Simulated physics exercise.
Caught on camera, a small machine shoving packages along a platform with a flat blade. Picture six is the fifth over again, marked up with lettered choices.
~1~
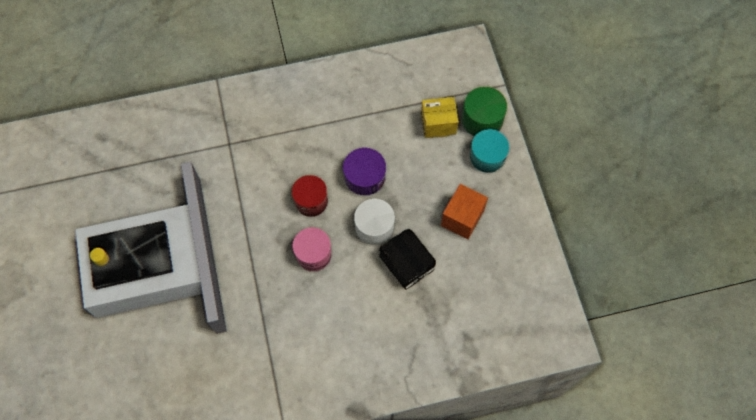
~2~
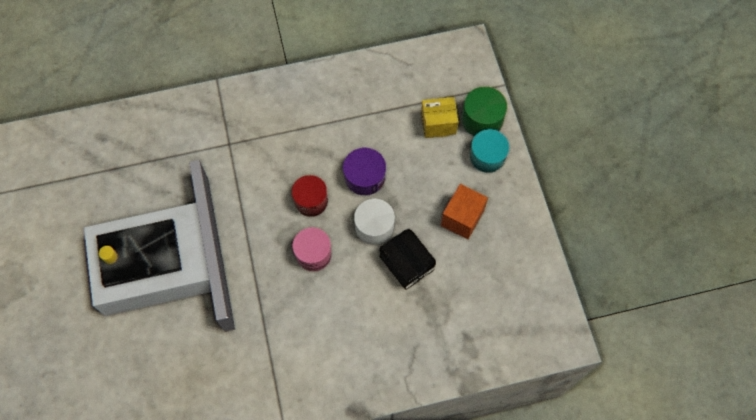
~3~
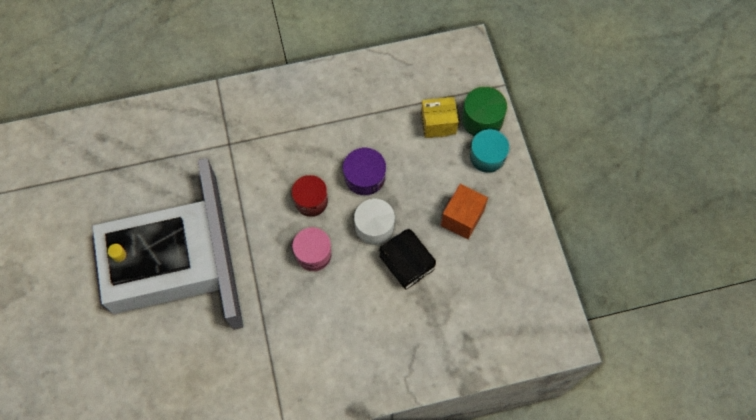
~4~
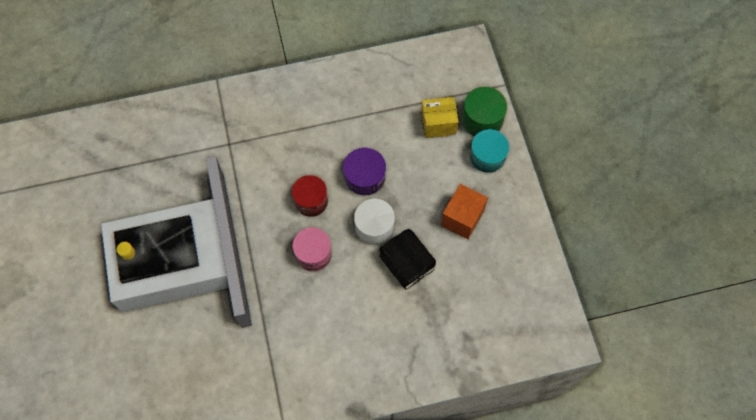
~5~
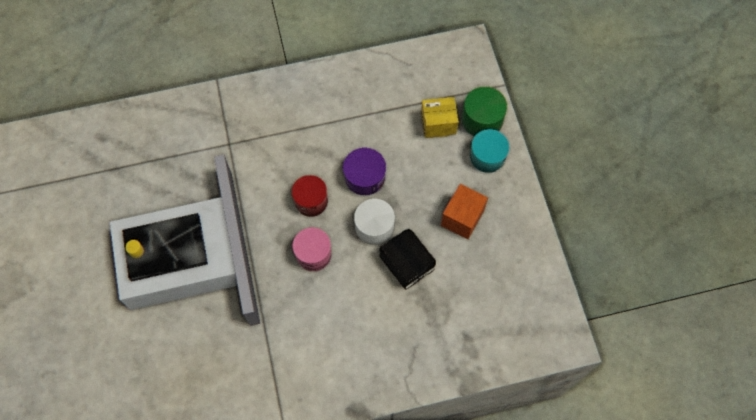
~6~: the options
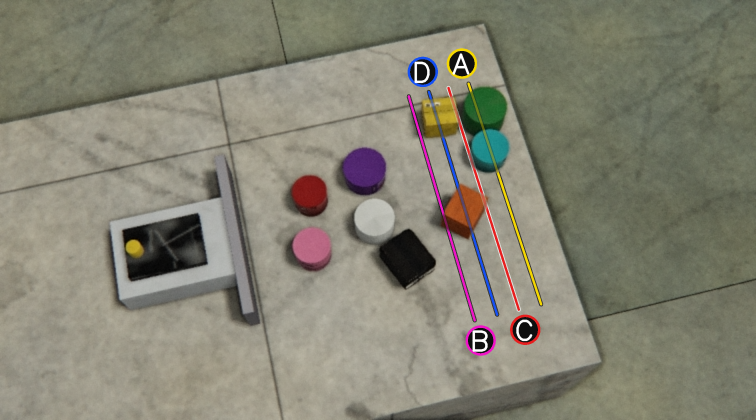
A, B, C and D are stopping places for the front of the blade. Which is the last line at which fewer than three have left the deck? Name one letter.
Stop at C.
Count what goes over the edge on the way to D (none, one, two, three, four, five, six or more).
By then, none.
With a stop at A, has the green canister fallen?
By then, yes.
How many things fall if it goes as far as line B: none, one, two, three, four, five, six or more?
The count is none.
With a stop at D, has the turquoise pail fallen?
By then, no.
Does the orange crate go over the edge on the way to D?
By then, no.
On the marked copy, A at (503, 188); B at (440, 202); C at (482, 193); D at (461, 197).
Taking C. A third of the way, robot (263, 224); purple pail (372, 169); white canister (383, 217).
Two thirds of the way, robot (354, 204); green canister (488, 110); orange crate (480, 214).
When it is over, robot (423, 189); green canister (513, 97); orange crate (546, 205); none fallen.
As for the rest, A drops four; B is within the limit but short; D is within the limit but short.
